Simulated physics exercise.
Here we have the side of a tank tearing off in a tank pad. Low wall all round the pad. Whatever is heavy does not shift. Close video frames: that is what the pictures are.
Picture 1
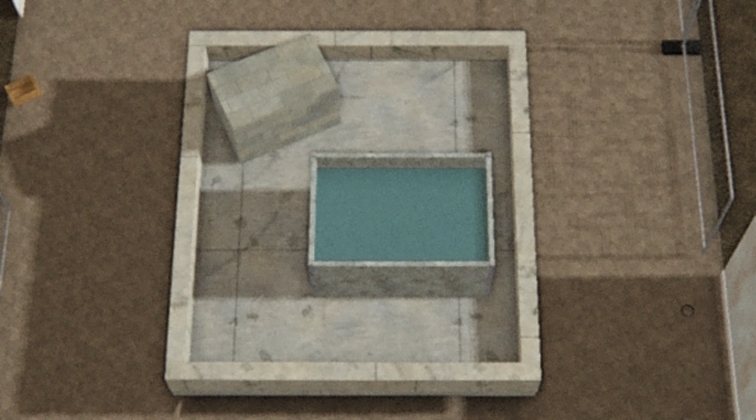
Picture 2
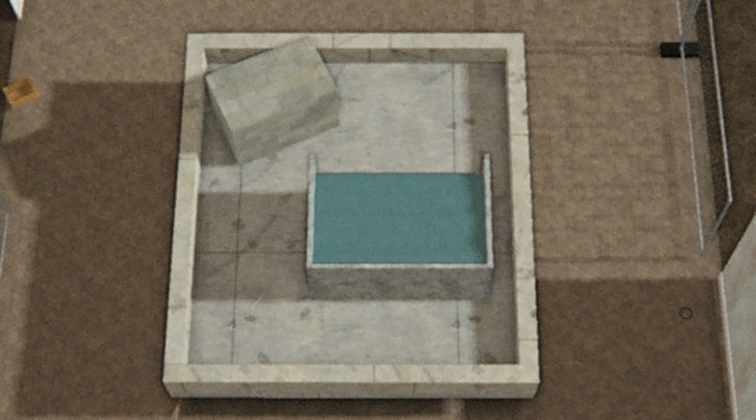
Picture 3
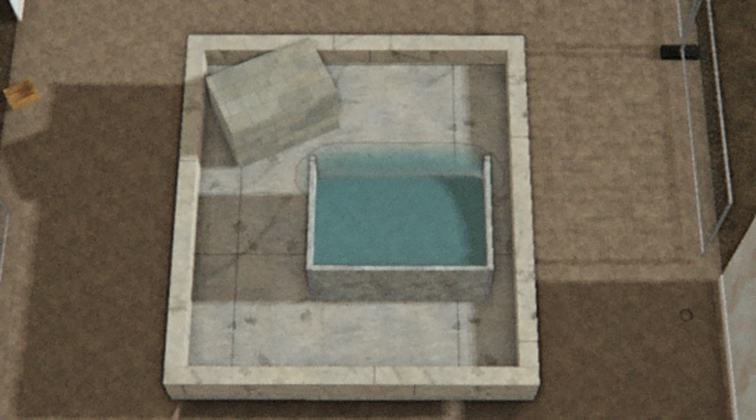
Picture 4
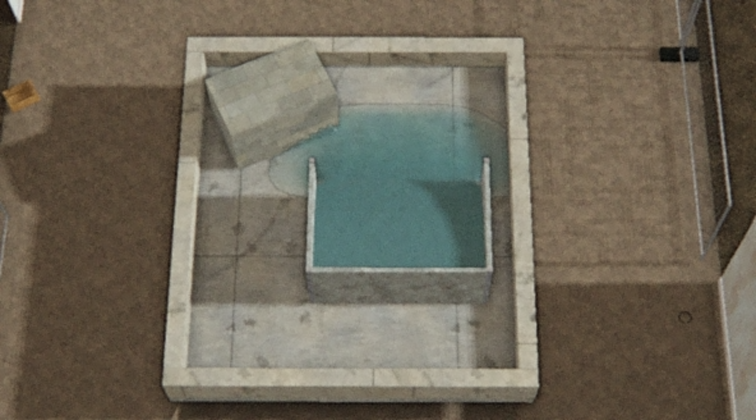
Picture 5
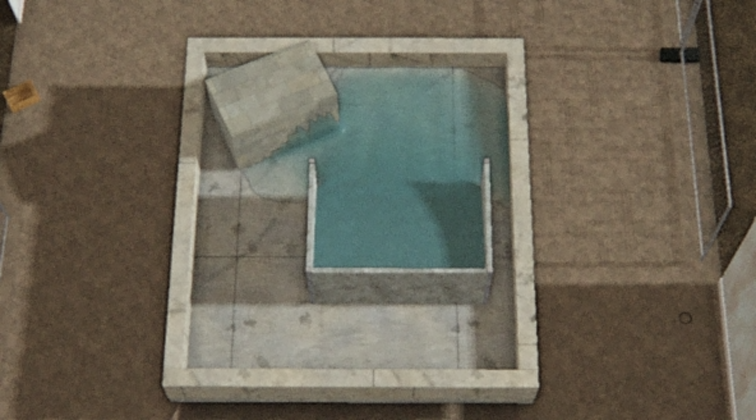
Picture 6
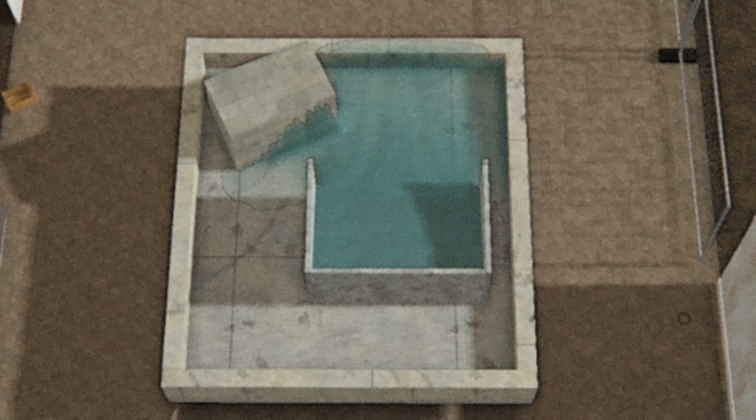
A low, pale stone wall forms a rectangular enclosure on brown ground, seen from high above, with shadows across its light, tiled floor. Inside, a tilted grey-beige block sits at the upper left, and a rectangular tank of teal water stands right of centre. The tank's far side disappears, and water pours out through the gap, spreading across the floor to the far wall and against the block.
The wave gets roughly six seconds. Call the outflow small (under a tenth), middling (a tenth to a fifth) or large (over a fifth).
Middling.
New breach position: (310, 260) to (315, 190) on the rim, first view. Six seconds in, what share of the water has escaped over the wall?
About 12 %.
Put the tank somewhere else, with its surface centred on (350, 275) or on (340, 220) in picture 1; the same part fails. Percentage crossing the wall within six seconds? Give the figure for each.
Taking them in turn, it comes to about 6 per cent and then about 10 per cent.
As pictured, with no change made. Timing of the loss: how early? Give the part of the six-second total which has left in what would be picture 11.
Around 20 per cent.
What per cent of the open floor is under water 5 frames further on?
Near 55 in a hundred.
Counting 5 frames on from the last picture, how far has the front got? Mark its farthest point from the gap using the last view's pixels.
About (207, 70).
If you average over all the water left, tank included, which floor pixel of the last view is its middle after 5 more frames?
About (394, 155).
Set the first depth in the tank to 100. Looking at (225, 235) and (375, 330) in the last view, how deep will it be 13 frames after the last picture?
Roughly 12 in a hundred, then 0 in a hundred.
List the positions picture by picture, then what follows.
The water tank at (401, 211) is whole and still, in the first picture.
The front is at a hidden place, out from the gap on the water tank's far side, in the second picture.
Water pours out on the water tank's far side and has run to (496, 167), in the third picture.
The front is at (278, 157), out from the gap on the water tank's far side, in the fourth picture.
Water pours out on the water tank's far side and has run to (505, 95), in the fifth picture.
Water pours out on the water tank's far side and has run to (503, 70), in the sixth picture.
A moment on, water covers 40 % of the floor; the low wall has let 1 % over.
Next, water covers 50 % of the floor; the low wall has let 3 % over.
Then, water covers 70 % of the floor; the low wall has let 12 % over.
Later, water covers 80 % of the floor; the low wall has let 13 % over.
In the end, water covers 85 % of the floor; the low wall has let 13 % over.
